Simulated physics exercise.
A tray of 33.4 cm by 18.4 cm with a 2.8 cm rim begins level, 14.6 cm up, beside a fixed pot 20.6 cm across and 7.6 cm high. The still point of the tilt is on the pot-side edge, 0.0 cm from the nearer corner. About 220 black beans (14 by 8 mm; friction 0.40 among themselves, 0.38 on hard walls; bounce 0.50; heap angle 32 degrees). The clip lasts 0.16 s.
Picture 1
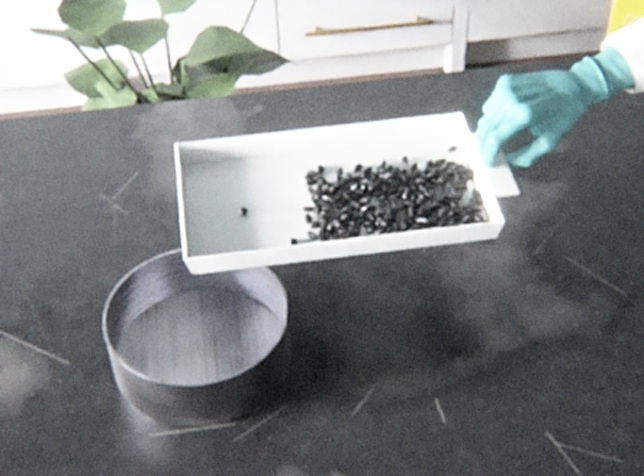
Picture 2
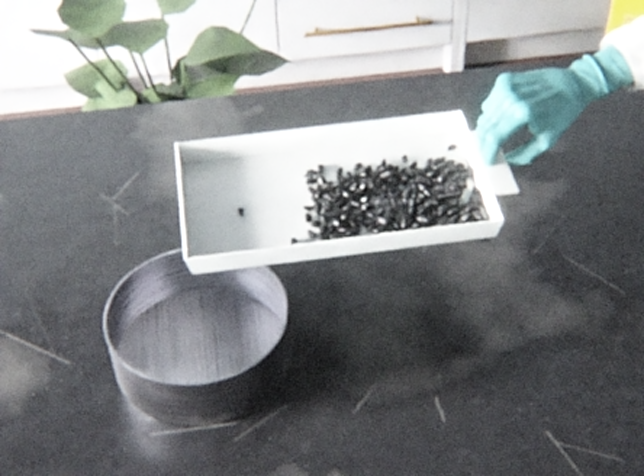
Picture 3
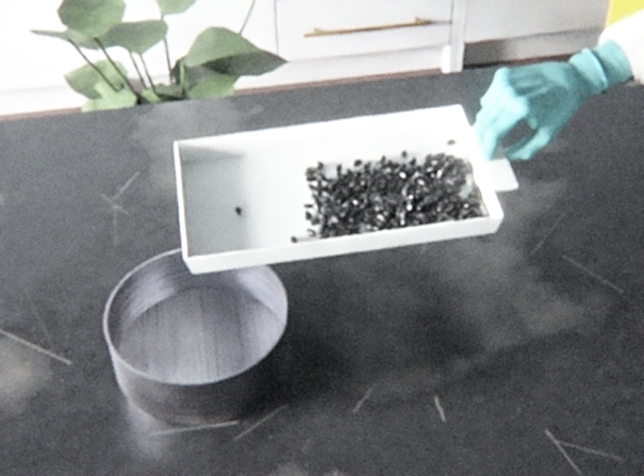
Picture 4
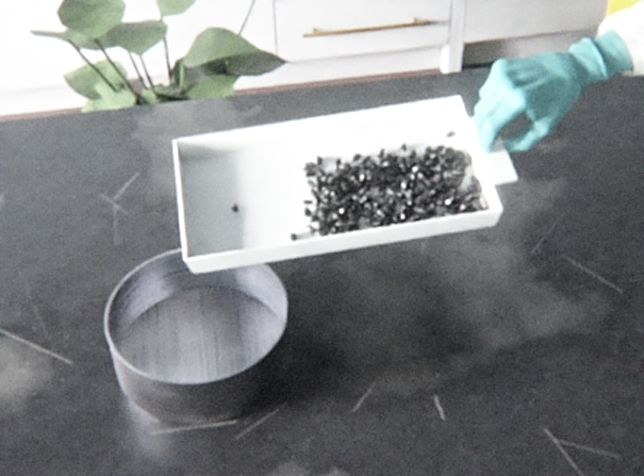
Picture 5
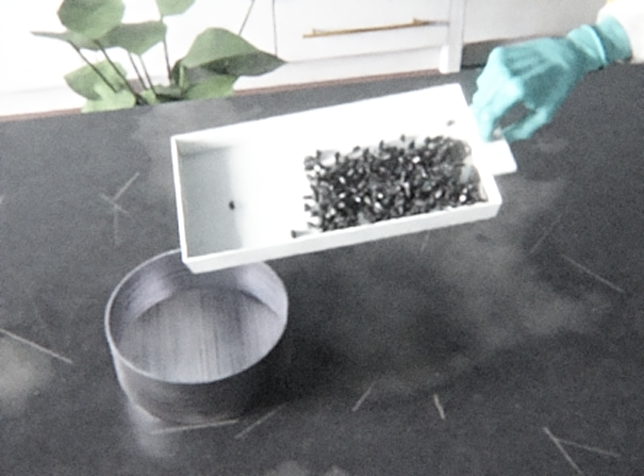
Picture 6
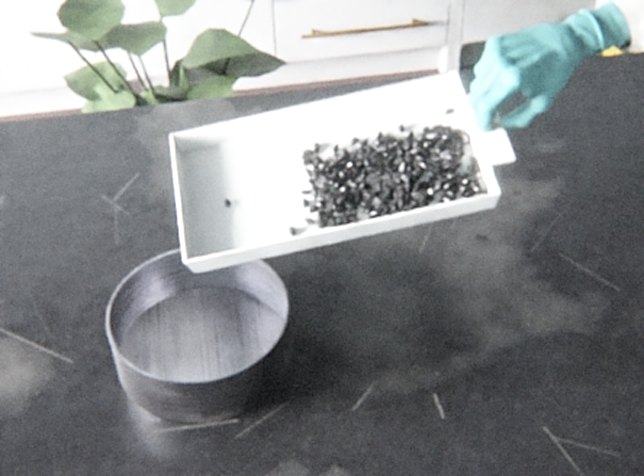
A white tray of black beans started out level above a round grey pot, then a teal-gloved hand slowly raised its right end, while the beans stayed heaped toward the right side.
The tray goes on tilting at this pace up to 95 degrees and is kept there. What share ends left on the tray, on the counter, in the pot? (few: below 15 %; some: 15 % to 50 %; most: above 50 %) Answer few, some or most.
Tray few, counter some, pot most.
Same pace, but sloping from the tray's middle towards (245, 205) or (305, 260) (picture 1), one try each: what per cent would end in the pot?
Some 25 and 55 per cent.
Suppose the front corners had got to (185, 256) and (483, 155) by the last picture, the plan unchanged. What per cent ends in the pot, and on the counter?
Pot 35, counter 65.
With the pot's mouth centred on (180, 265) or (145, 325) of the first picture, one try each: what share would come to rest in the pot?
Some 0 and 95 per cent.
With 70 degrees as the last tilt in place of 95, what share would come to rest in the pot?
It would be near 60 per cent.
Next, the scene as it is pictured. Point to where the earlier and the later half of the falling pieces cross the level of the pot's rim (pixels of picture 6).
First near (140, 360), later near (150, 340).
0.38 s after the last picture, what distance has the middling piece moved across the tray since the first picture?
About 5 cm.
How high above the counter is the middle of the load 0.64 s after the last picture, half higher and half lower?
Some 18 cm.
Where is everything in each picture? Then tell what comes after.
In the first picture, tray tilt 0 degrees, front corners at (190, 255) and (498, 219); middle of the pieces at (393, 201); pot at (196, 312).
In the second picture, tray tilt 0 degrees, front corners at (190, 255) and (497, 217); middle of the pieces at (392, 200).
In the third picture, tray tilt 2 degrees, front corners at (190, 255) and (497, 213); middle of the pieces at (392, 197).
In the fourth picture, tray tilt 4 degrees, front corners at (190, 256) and (496, 207), lowest corner left front; middle of the pieces at (391, 191).
In the fifth picture, tray tilt 7 degrees, front corners at (189, 256) and (495, 199), lowest corner left front; middle of the pieces at (391, 184).
In the sixth picture, tray tilt 10 degrees, front corners at (189, 257) and (493, 190), lowest corner left front; middle of the pieces at (389, 176); pot at (198, 310).
Then, 0.38 s after the last picture, tilt 51 degrees; the tray holds 100 %, the pot 0 %.
Then, 0.64 s after the last picture, tilt 79 degrees; the tray holds 80 %, the pot 5 %.
Then, 1.00 s after the last picture, tilt 95 degrees; the tray holds 5 %, the pot 65 %.
In the end, tray 0 %, counter 30 %, pot 70 %.
